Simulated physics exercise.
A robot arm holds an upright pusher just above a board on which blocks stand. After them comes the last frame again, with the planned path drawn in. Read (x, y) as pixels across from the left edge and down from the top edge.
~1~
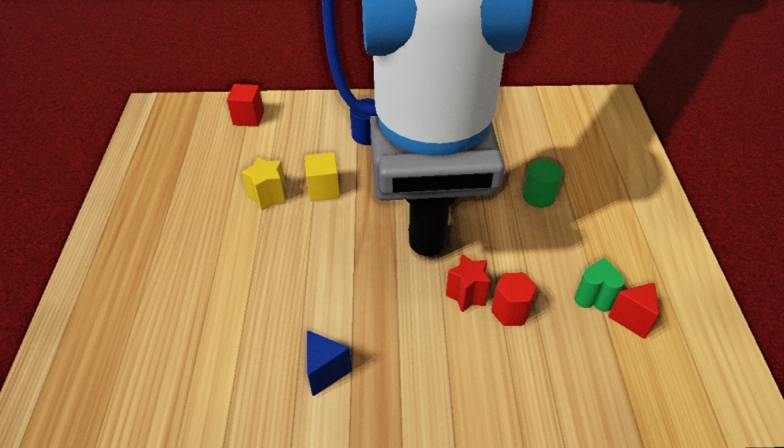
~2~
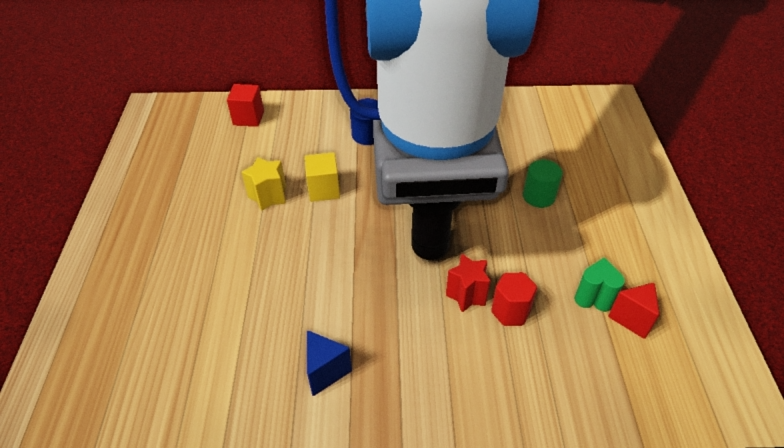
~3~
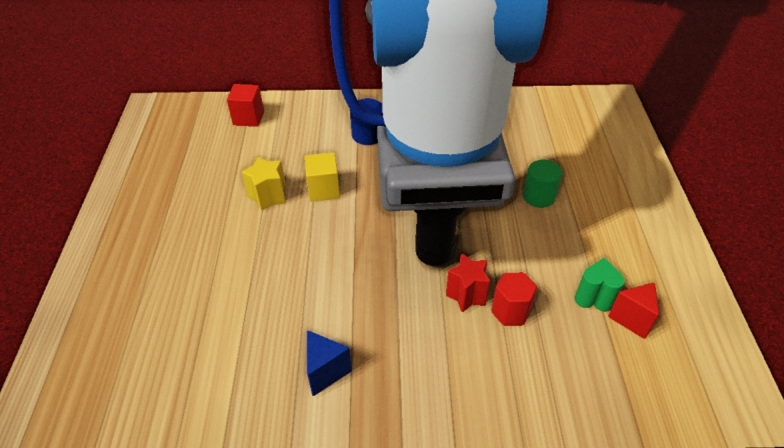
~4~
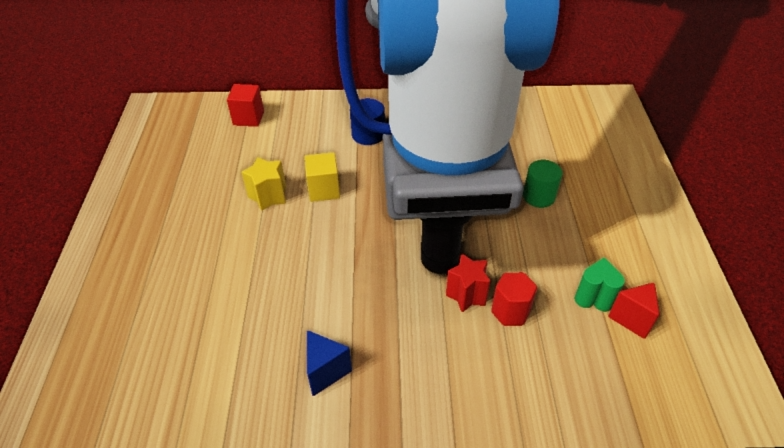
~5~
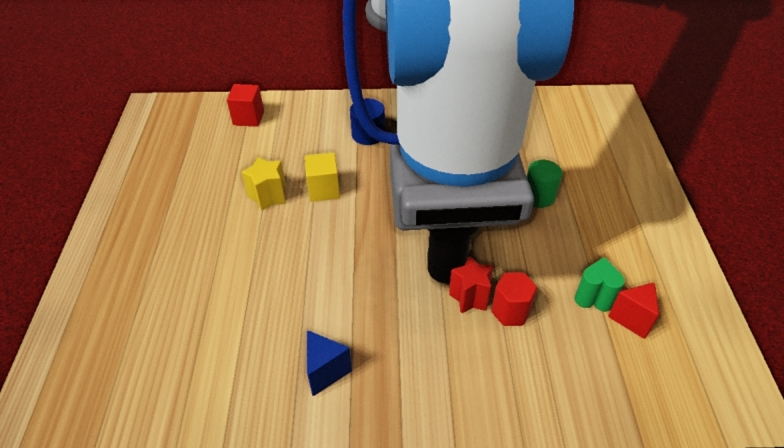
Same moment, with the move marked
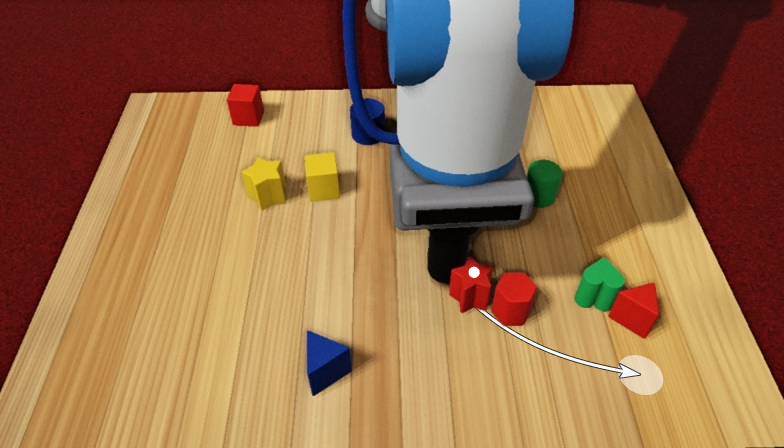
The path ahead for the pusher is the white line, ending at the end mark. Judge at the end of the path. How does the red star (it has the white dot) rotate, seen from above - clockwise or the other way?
Looking from above, the answer is clockwise.
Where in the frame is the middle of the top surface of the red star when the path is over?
It should be at (609, 378) by then.
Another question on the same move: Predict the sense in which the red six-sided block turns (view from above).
Rotates counter-clockwise.
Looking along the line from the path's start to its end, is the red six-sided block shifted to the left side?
I'd say yes.
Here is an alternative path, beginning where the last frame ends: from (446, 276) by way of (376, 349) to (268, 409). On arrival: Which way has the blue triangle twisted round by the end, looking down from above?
Clockwise from above.
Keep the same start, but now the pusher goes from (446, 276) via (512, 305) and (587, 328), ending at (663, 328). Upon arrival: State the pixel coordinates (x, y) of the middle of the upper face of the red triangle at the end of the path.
It ends at (696, 284).
The line goes from (446, 276) through (495, 321) and (562, 356) to (640, 375); the dot is on the red star.
The first path, step by step. One third of the way, pusher at (497, 315); red star at (530, 321); red six-sided block at (571, 313), turned 50° anticlockwise.
Two thirds of the way, pusher at (565, 349); red star at (592, 366), turned 25° clockwise; red six-sided block at (606, 316), turned 110° anticlockwise.
At the end, pusher at (644, 368); red star at (609, 378), turned 70° clockwise; red six-sided block at (634, 312), turned 165° anticlockwise; green heart unmoved; red triangle at (648, 290).
